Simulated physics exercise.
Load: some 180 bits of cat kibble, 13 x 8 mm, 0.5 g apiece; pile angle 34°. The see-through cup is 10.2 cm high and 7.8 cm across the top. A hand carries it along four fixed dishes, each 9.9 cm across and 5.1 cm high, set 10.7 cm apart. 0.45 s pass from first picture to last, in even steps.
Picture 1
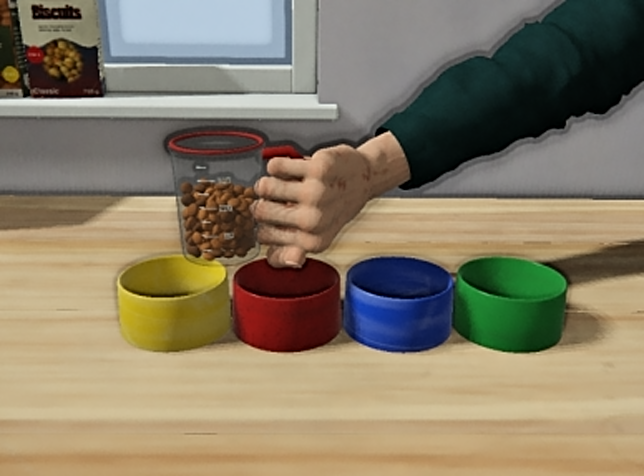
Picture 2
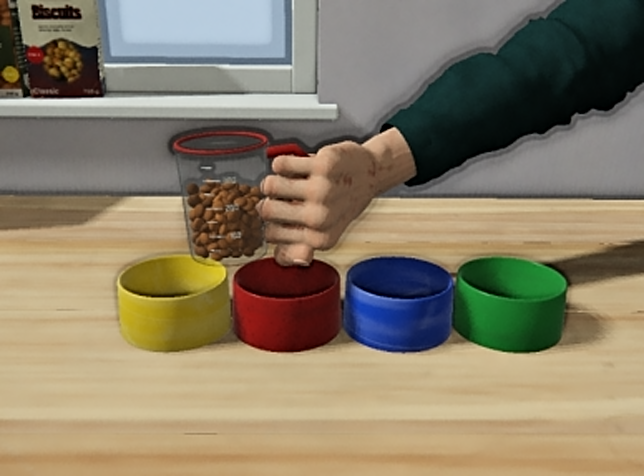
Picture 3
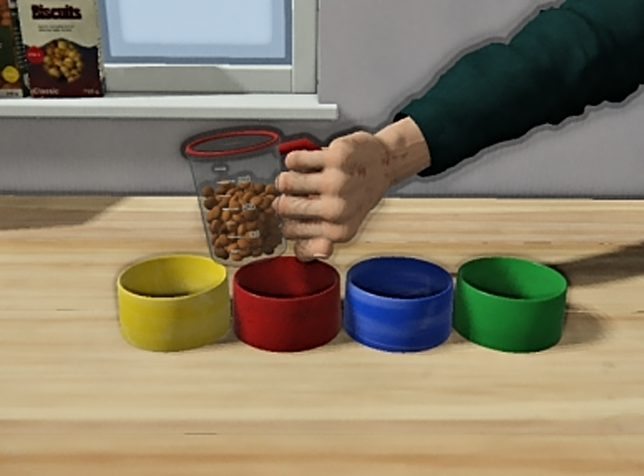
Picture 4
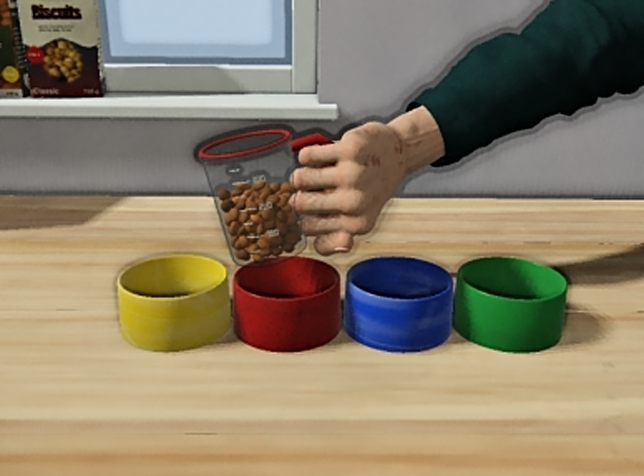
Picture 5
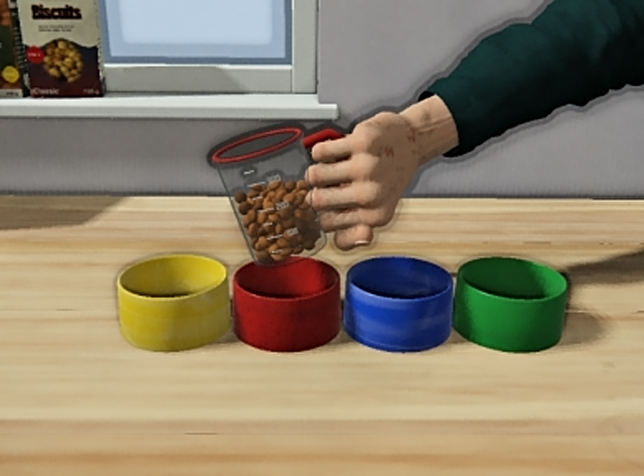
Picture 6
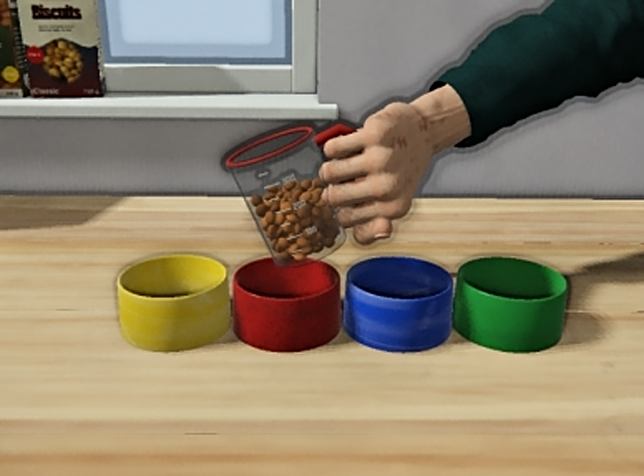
A hand moves a clear cup of brown pieces right above colored dishes, tilting it left.
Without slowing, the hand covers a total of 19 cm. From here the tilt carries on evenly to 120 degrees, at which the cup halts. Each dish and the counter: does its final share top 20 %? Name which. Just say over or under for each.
Outcome: Red: It should not get past the one-in-five mark, blue: It should get past the one-in-five mark, green: It should not get past the one-in-five mark, yellow: It should not get past the one-in-five mark, counter: It should not get past the one-in-five mark.
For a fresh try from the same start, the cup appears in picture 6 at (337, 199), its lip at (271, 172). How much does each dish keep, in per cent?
Dish by dish: Red 0 percent, blue 90 percent, green 0 percent, yellow 0 percent.
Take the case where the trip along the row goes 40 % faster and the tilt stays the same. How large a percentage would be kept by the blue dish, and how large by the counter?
Shares - blue 90, counter 10.
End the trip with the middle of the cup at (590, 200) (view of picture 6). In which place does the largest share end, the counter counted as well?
Green.
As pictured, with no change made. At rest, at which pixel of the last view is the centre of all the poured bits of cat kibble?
Centre at rest: Approx. (385, 304) px.
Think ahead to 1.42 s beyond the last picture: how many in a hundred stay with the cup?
100 %.
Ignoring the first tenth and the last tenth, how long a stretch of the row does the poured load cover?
Length: Approx. 6 cm.
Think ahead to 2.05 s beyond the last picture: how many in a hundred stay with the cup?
Around 20 in a hundred.
Then, 0.85 s after the last picture, tilt 67 degrees; cup holds 100 %.
Then, 1.42 s after the last picture, tilt 98 degrees; cup holds 100 %.
Then, 2.05 s after the last picture, tilt 120 degrees; cup holds 20 %, blue 75 %.
In the end, red 0 %, blue 95 %, green 0 %, yellow 0 %, counter 5 %.
